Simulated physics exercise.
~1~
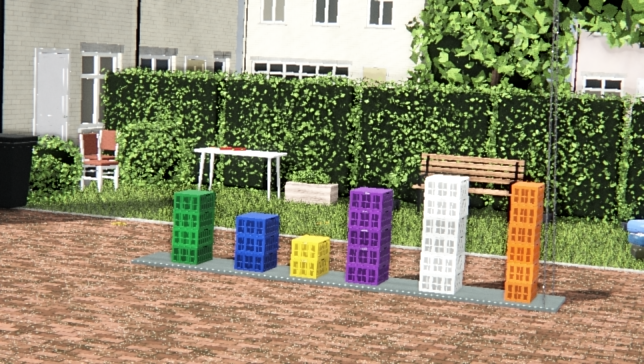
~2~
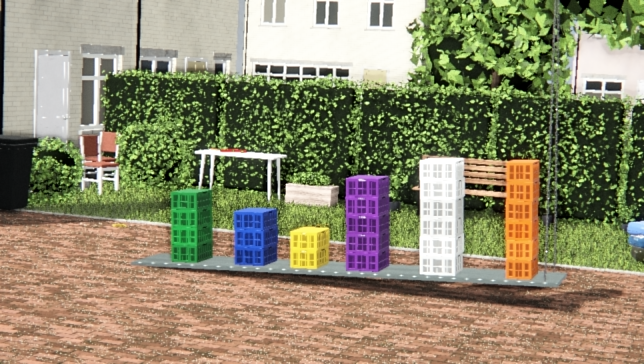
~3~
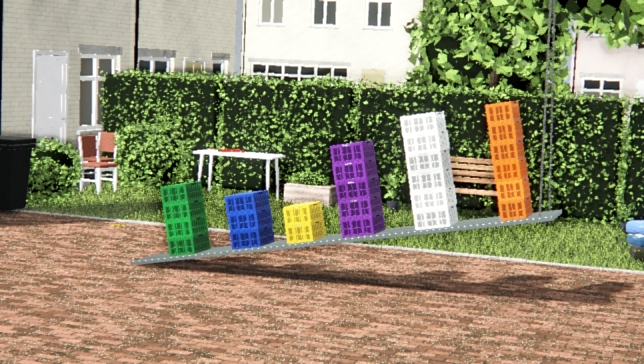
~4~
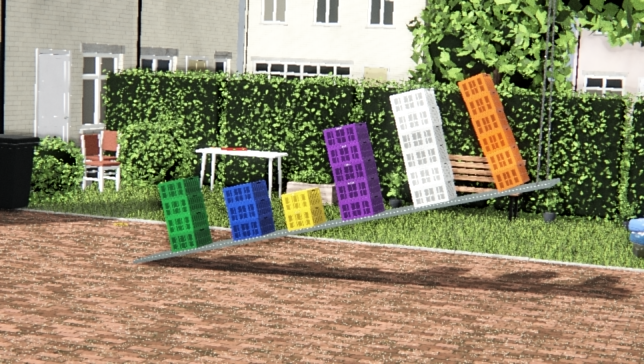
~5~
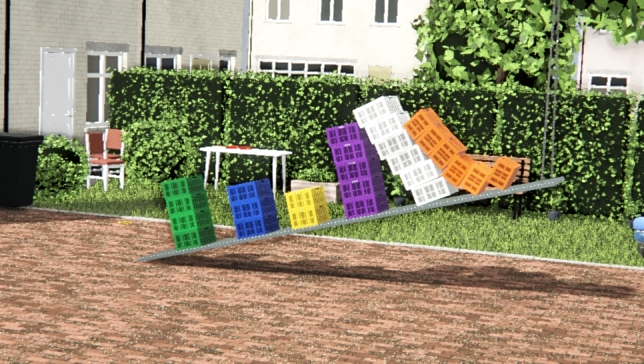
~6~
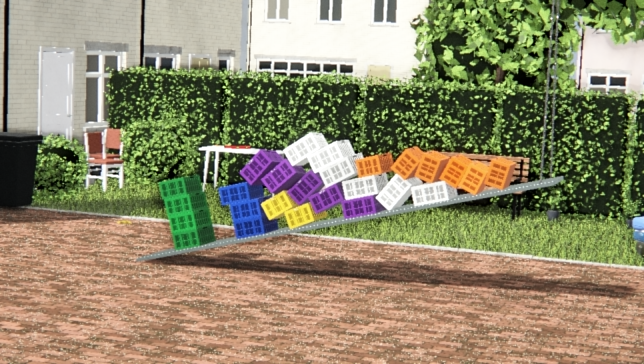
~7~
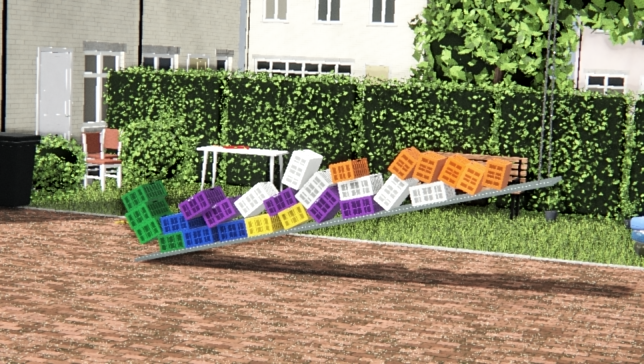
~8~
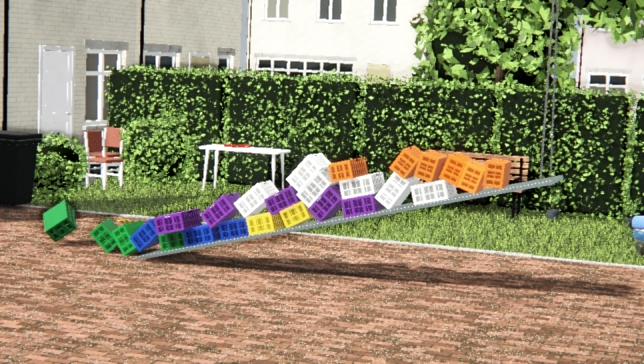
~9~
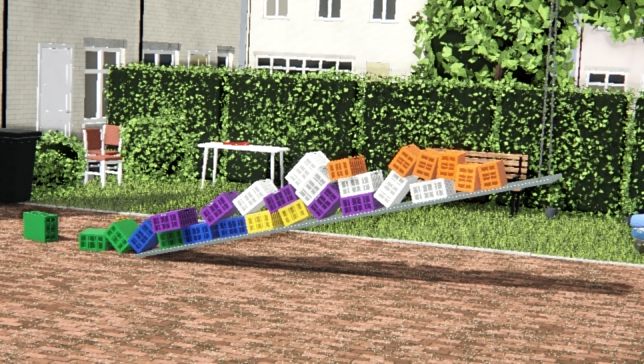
On a brick-paved yard before a clipped hedge, seen from the front and slightly above, a long grey deck holds six upright stacks of crates. From left to right they are green, blue, short yellow, purple, tall white and orange, with a table and bench behind. The deck's right end rises, and the stacks lean left with it. The orange stack topples into the white one, which falls on the purple, and the collapse spreads down through yellow, blue and green. Green crates tumble off the low end onto the bricks, and the rest lie jumbled along the sloping deck.
